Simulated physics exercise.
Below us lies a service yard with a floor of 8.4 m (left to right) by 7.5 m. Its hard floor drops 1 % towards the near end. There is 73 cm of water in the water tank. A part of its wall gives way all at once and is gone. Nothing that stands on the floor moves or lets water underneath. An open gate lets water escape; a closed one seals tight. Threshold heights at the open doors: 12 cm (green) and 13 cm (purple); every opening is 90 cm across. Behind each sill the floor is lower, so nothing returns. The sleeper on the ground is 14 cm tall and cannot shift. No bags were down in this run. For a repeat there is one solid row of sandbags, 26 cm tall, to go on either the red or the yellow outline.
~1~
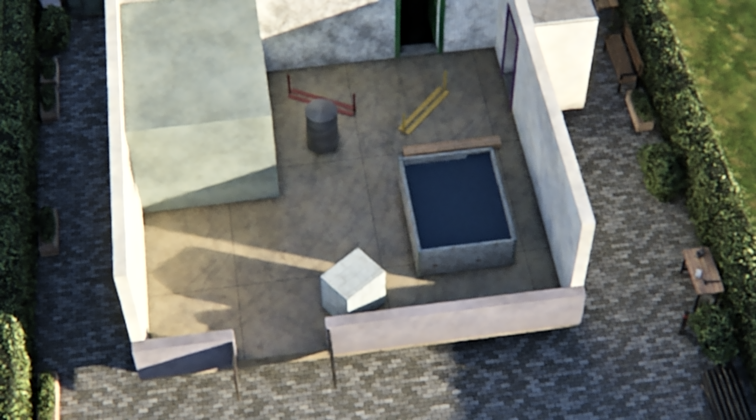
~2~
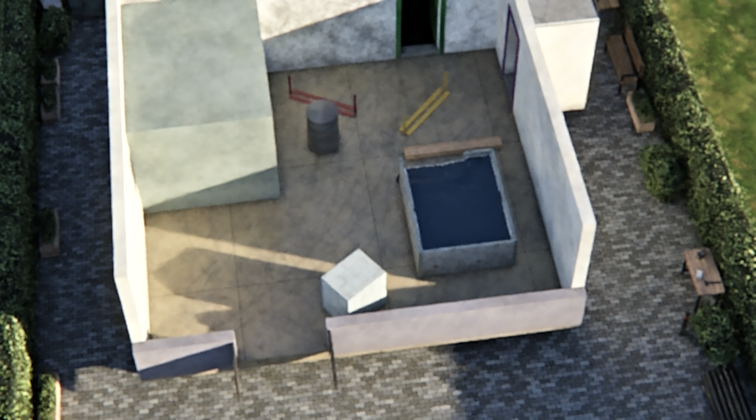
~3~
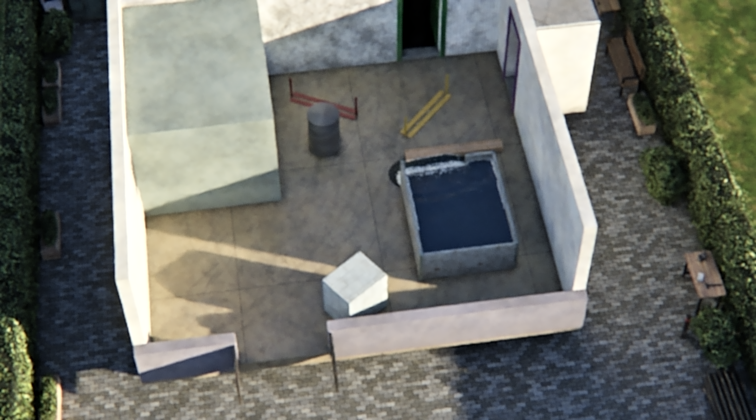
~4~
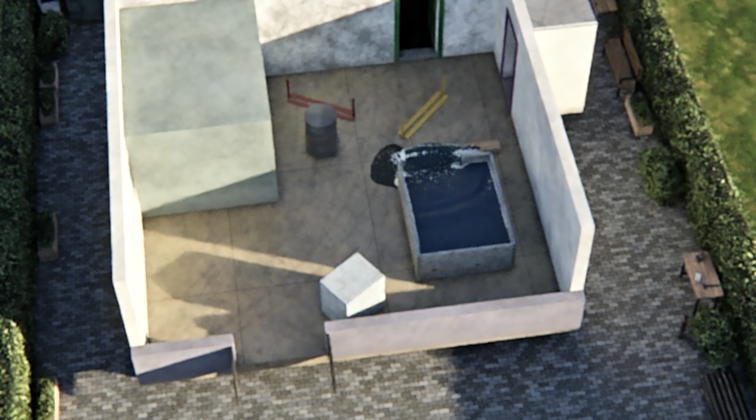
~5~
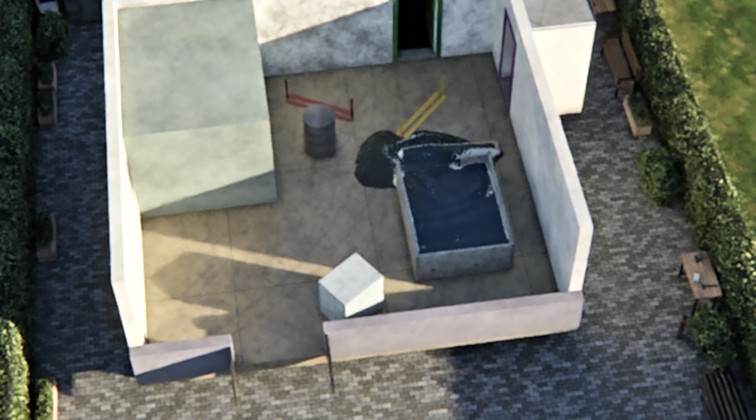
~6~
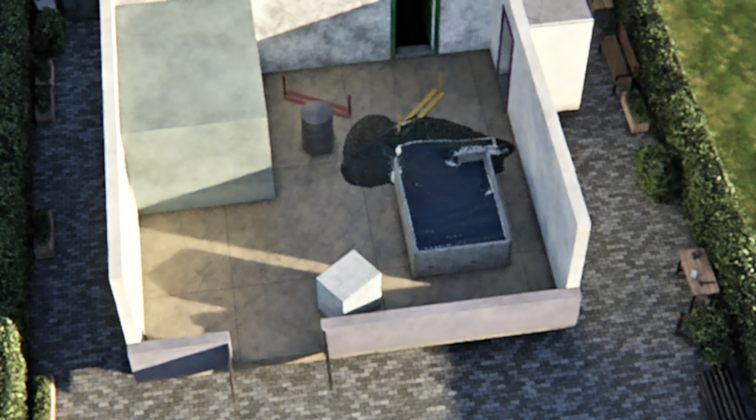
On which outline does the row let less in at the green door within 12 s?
The yellow mark.
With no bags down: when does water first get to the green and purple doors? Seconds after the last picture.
Arrival: Green 0.7 s, purple 0.8 s.
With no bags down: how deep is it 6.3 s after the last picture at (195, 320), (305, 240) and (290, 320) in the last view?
About 1, 4 and 4 cm.
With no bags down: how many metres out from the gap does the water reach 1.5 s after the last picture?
Roughly 4.8 m.
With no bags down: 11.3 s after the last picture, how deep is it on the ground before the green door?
Roughly 6.5 cm deep.
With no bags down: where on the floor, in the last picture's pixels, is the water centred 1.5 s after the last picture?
Near (425, 168).
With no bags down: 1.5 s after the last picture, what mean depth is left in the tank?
About 37 cm.
Then, 0.7 s after the last picture water covers 30 % of the floor and is deepest (50 cm) near (417, 160) in the run without bags; in at the green door, 0 L with no bags, 0 L with the row on red, 0 L on yellow.
Then, 1.5 s after the last picture water covers 40 % of the floor and is deepest (42 cm) near (417, 160) in the run without bags; in at the green door, 16 L with no bags, 28 L with the row on red, 0 L on yellow.
Then, 2.8 s after the last picture water covers 55 % of the floor and is deepest (27 cm) near (266, 86) in the run without bags; in at the green door, 50 L with no bags, 73 L with the row on red, 1 L on yellow.
Then, 6.3 s after the last picture water covers 80 % of the floor and is deepest (14 cm) near (421, 179) in the run without bags; in at the green door, 58 L with no bags, 80 L with the row on red, 2 L on yellow.
Then, 11.3 s after the last picture water covers 90 % of the floor and is deepest (12 cm) near (540, 312) in the run without bags; in at the green door, 58 L with no bags, 80 L with the row on red, 2 L on yellow.
